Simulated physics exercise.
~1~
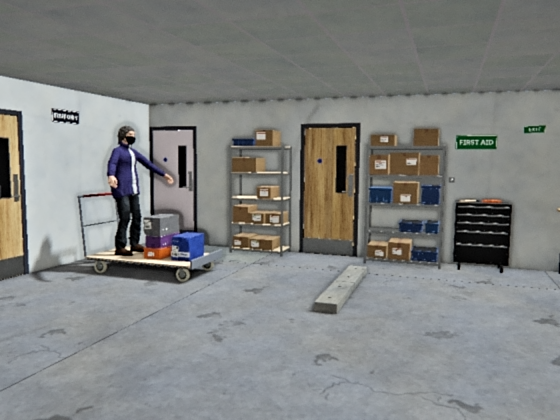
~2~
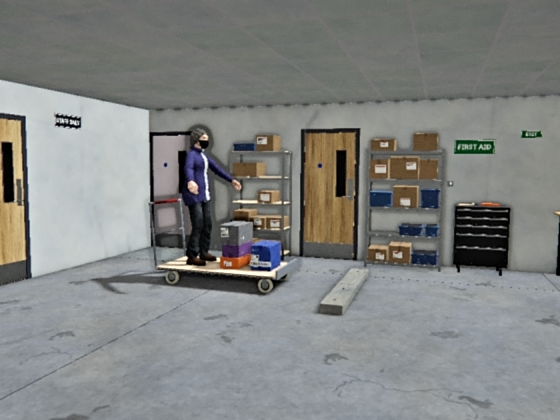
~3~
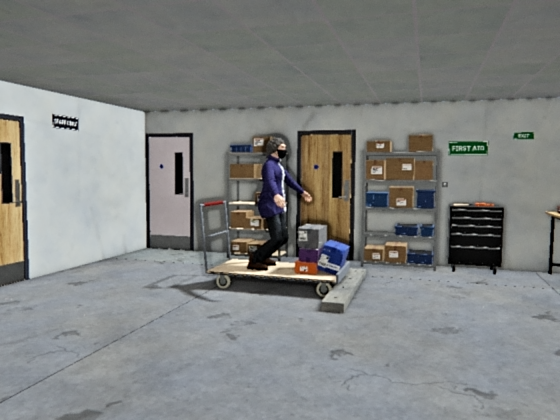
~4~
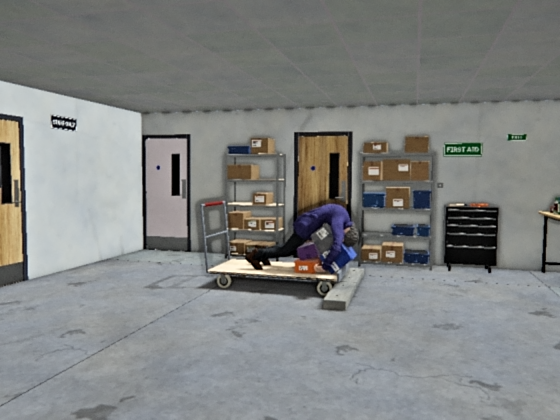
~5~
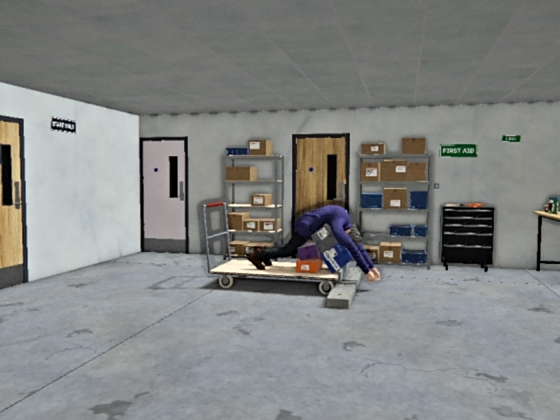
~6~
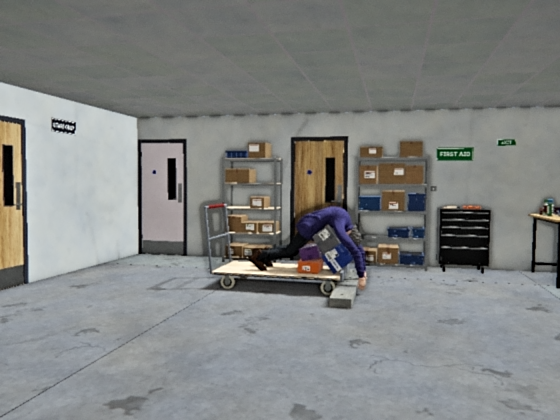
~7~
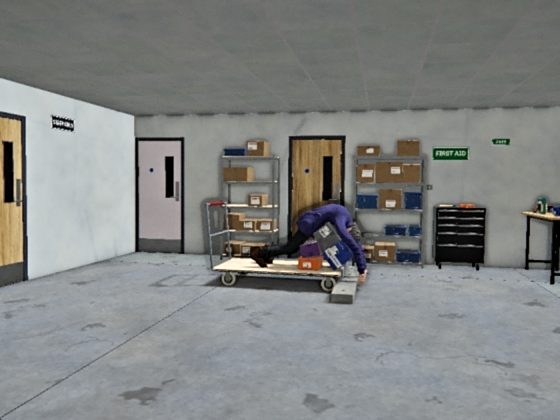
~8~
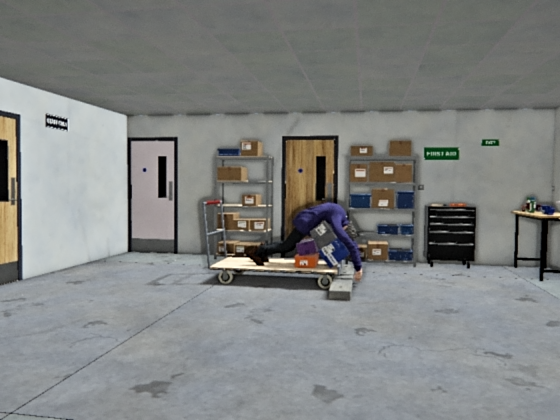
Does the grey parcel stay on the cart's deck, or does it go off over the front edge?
The grey parcel stays on the deck. It ends up tilted near the front of the cart, with the rider slumped over it.
A masked person rides a cart right until it stops at a beam, then folds forward over the parcels.
